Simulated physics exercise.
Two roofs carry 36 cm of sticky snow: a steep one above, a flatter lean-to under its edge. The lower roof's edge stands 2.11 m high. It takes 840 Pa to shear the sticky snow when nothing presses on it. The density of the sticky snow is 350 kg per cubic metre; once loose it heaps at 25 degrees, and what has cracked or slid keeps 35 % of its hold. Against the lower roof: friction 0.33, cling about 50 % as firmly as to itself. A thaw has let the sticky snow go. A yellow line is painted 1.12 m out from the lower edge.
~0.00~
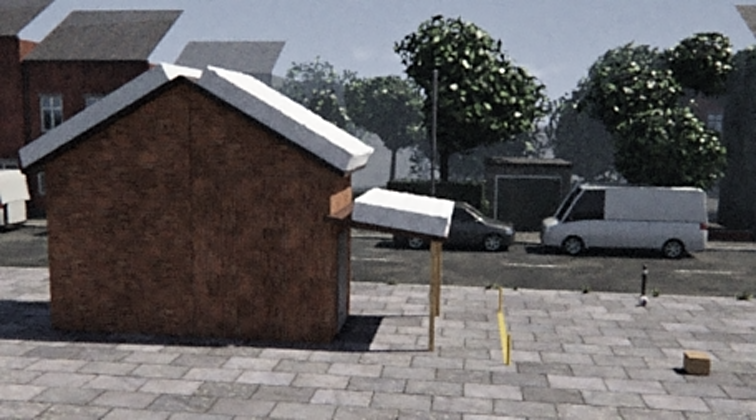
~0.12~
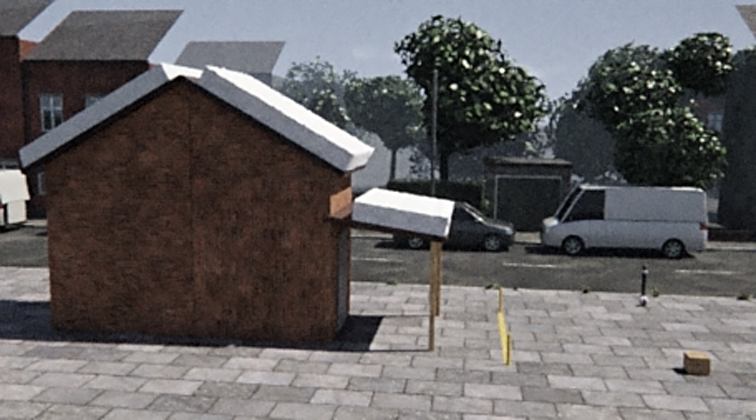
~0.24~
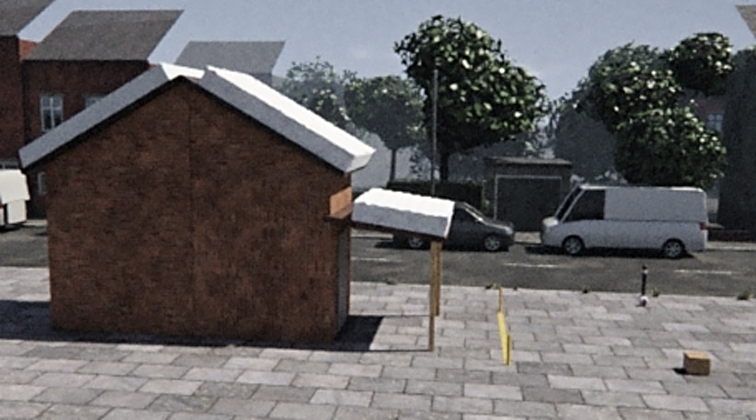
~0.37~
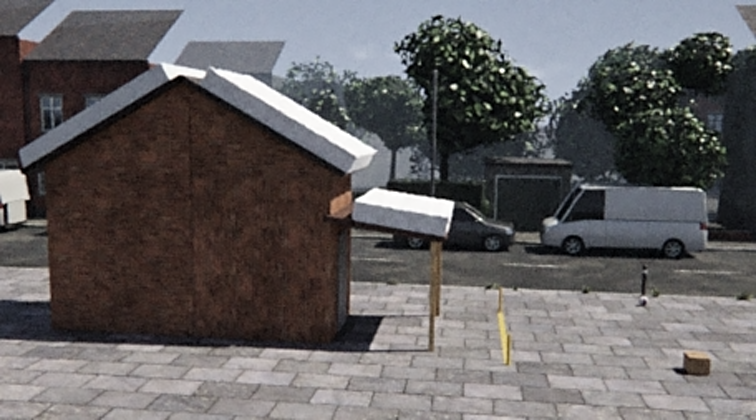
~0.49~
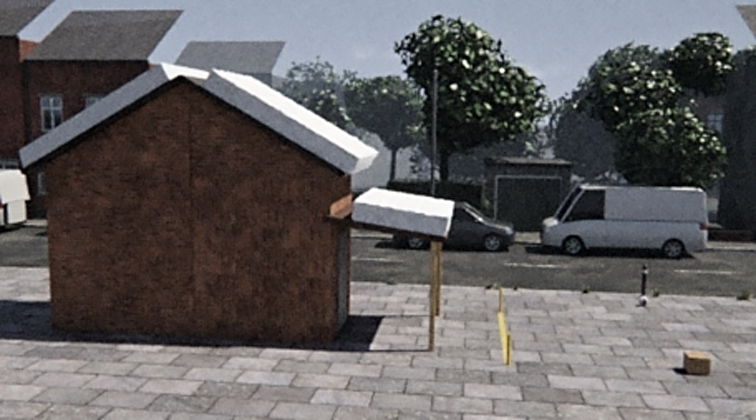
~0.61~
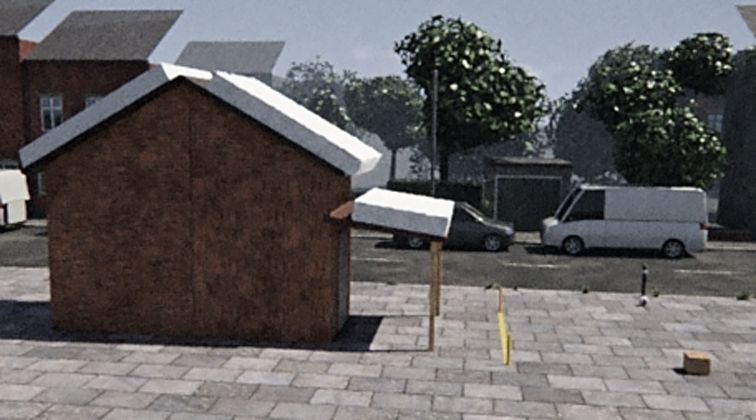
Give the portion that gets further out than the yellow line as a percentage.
About 1 %.
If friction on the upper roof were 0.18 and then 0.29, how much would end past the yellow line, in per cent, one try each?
In turn about 25 %, 12 %.
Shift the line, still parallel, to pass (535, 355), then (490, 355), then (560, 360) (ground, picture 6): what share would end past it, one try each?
In that order: 0 %, 3 %, 0 %.
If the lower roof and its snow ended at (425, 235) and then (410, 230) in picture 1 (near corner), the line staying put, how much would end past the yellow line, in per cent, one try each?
In that order: 4 %, 10 %.
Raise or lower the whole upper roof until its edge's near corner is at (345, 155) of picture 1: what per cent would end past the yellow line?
Then about 12 %.
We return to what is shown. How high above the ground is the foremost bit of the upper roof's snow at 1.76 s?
About 2.6 m.
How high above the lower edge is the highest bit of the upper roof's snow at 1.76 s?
Roughly 2.1 m.
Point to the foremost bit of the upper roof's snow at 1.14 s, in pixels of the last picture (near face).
Around (385, 192).
By 1.14 s, none is below the lower edge and 0 % is past the line.
By 1.76 s, none is below the lower edge and 0 % is past the line.
By 2.38 s, none is below the lower edge and 0 % is past the line.
By 3.00 s, none is below the lower edge and 0 % is past the line.
By 5.20 s, at the end, 15 % is below the lower edge and 1 % is past the line.
